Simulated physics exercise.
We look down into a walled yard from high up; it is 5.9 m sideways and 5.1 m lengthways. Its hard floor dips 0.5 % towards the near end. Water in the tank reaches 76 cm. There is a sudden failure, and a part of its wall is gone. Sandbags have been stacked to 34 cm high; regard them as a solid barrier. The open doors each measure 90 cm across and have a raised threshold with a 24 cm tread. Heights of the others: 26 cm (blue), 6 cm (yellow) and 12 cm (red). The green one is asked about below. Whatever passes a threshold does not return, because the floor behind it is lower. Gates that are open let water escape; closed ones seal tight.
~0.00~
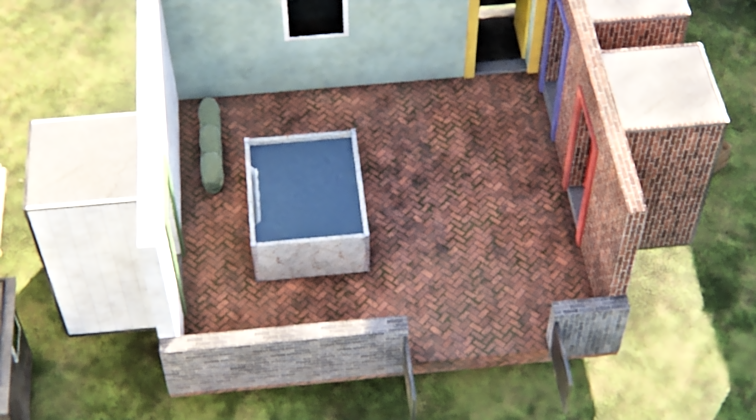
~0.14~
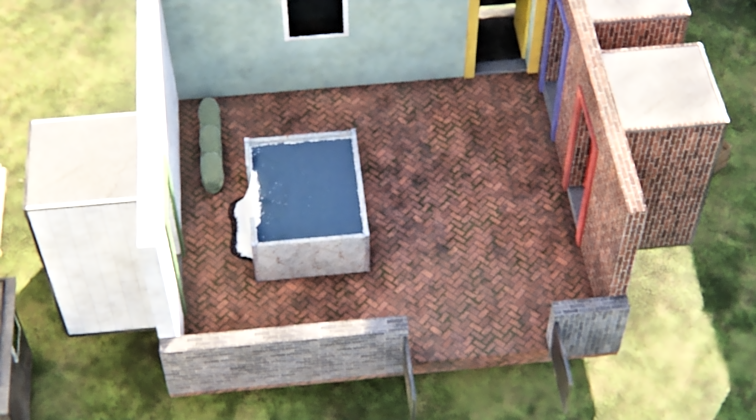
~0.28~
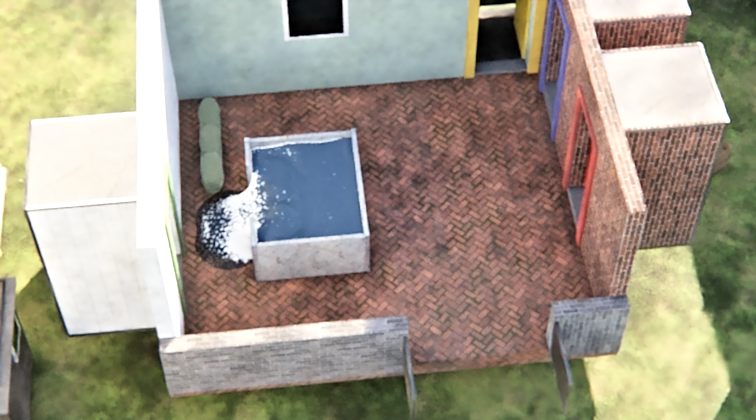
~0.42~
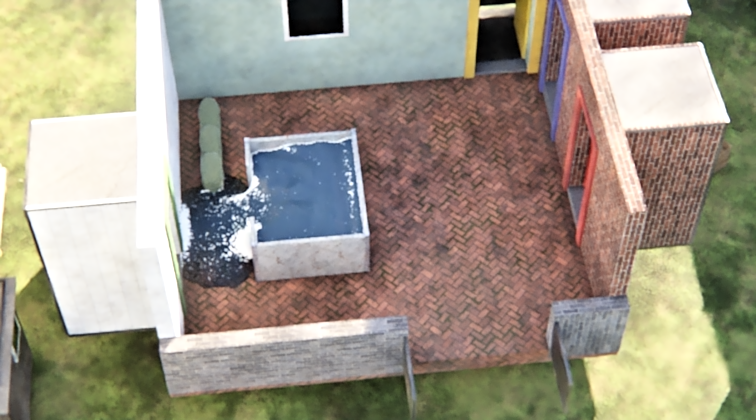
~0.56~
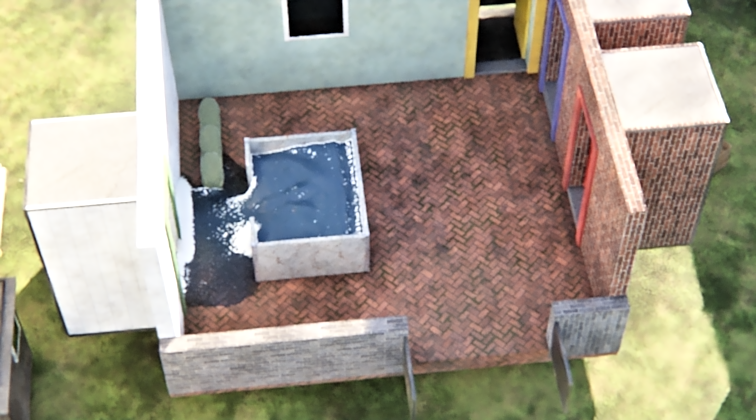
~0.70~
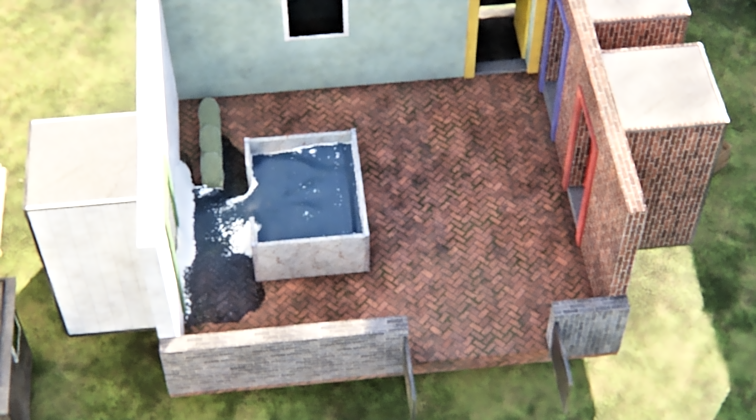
Water pours from the broken left side of the tank and spreads along the left wall.
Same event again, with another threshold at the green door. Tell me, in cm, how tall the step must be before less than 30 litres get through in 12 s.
It would have to be roughly 29 cm high.
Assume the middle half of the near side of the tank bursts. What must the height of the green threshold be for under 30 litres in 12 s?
At least roughly 7.5 centimetres tall.
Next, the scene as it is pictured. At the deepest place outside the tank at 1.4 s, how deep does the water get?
I'd estimate roughly 55 cm.
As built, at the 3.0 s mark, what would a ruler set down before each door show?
At the blue door the depth is 0 cm, at yellow 0 cm, at red 0 cm and at green 20 cm.
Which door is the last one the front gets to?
The red door.
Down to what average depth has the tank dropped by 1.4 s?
I'd put it at some 46 centimetres on average.
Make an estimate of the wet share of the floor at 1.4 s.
15 %.
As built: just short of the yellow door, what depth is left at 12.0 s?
About 5.5 centimetres.
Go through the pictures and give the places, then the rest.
In the first picture, the tank at (305, 190) is whole and still, 76 cm deep; the green door at (174, 241) is dry.
In the second picture, the front is at (236, 250), 0.3 m from the gap at (255, 216); 0.3 m2 of floor is wet, 76 cm left at the back.
In the third picture, the gap is at (255, 217), the front 0.8 m out at (203, 249); the back of the tank holds 76 cm.
In the fourth picture, the gap is at (255, 217), the front 1.1 m out at (183, 271); the back of the tank holds 68 cm.
In the fifth picture, the gap is at (255, 217), the front 1.4 m out at (166, 275); the back of the tank holds 64 cm.
In the sixth picture, the gap is at (255, 216), the front 1.6 m out at (185, 326); the back of the tank holds 64 cm; water is at the green door at (174, 241).
After 1.4 s water covers 15 % of the floor, deepest (55 cm) near (179, 102); 28 cm at the green door, 81 litres in over its 9 cm threshold.
After 3.0 s water covers 50 % of the floor, deepest (36 cm) near (179, 110); 20 cm at the green door, 206 litres in over its 9 cm threshold.
After 12.0 s water covers 95 % of the floor, deepest (9 cm) near (593, 330); 6 cm at the green door, 283 litres in over its 9 cm threshold.
At the green door as built, the water arrived by 0.6 s and peaked near 28 cm at 1.2 s.
Run again over the same 12 s with other heights there, 49 litres in over 25.5 cm, 15 litres over 34 cm. The limit of 30 litres is kept from about 29 cm up.
